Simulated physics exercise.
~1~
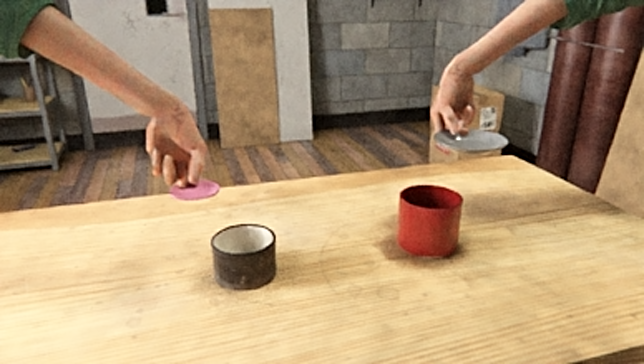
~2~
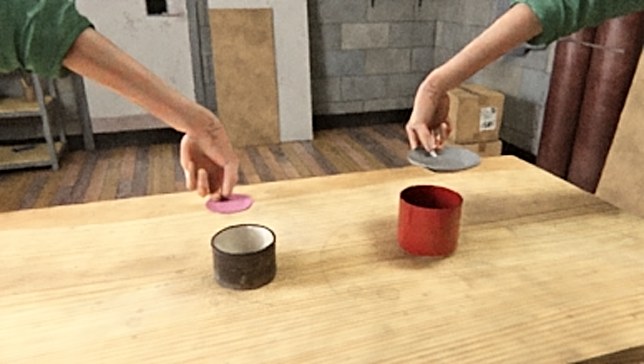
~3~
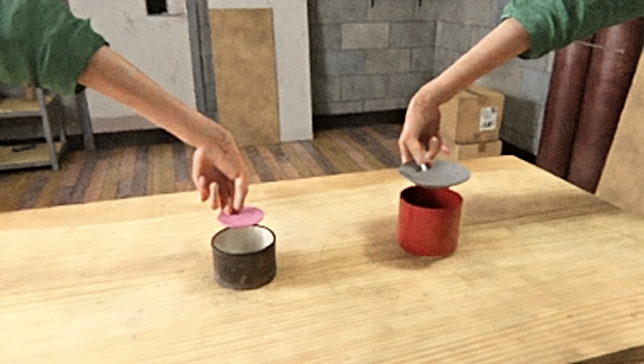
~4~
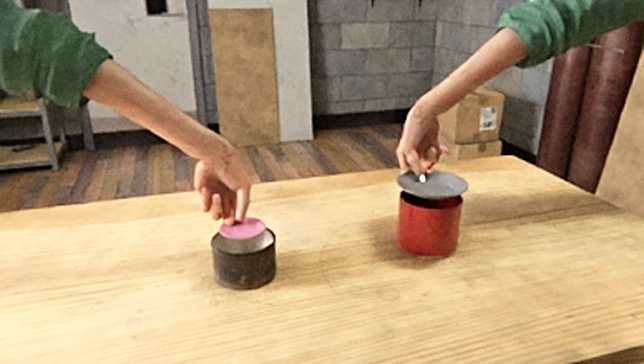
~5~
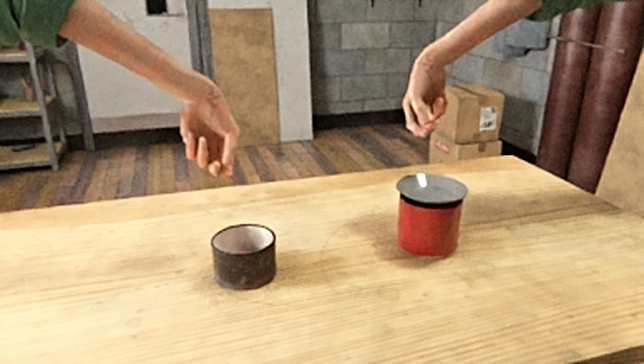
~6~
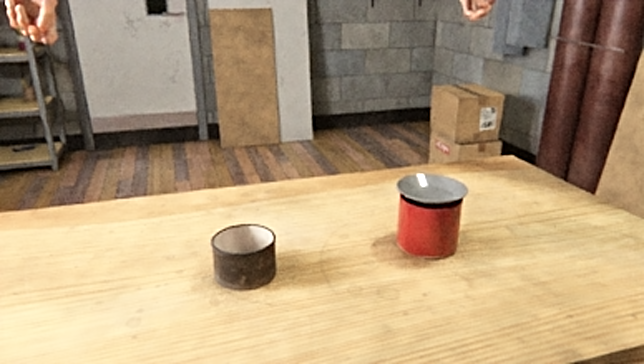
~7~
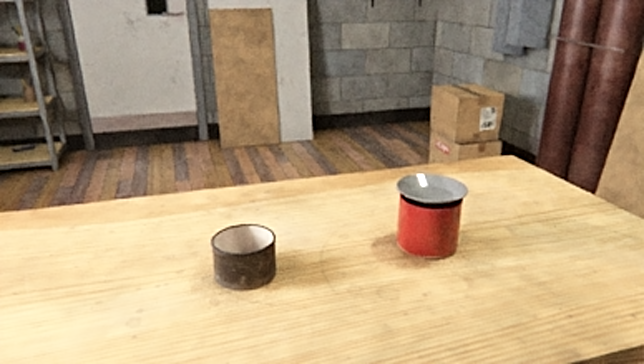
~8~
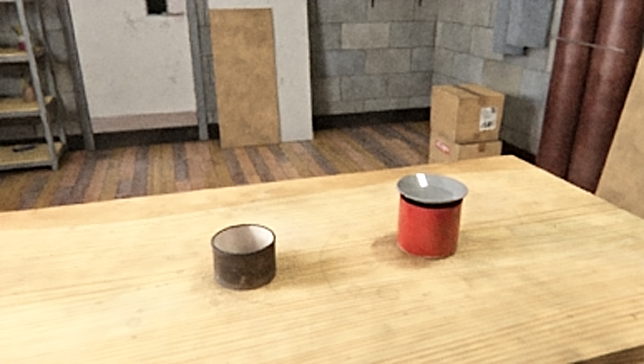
Two hands lowering a pink disc and a grey saucer onto containers, the pink slipping inside, the grey covering the red one.
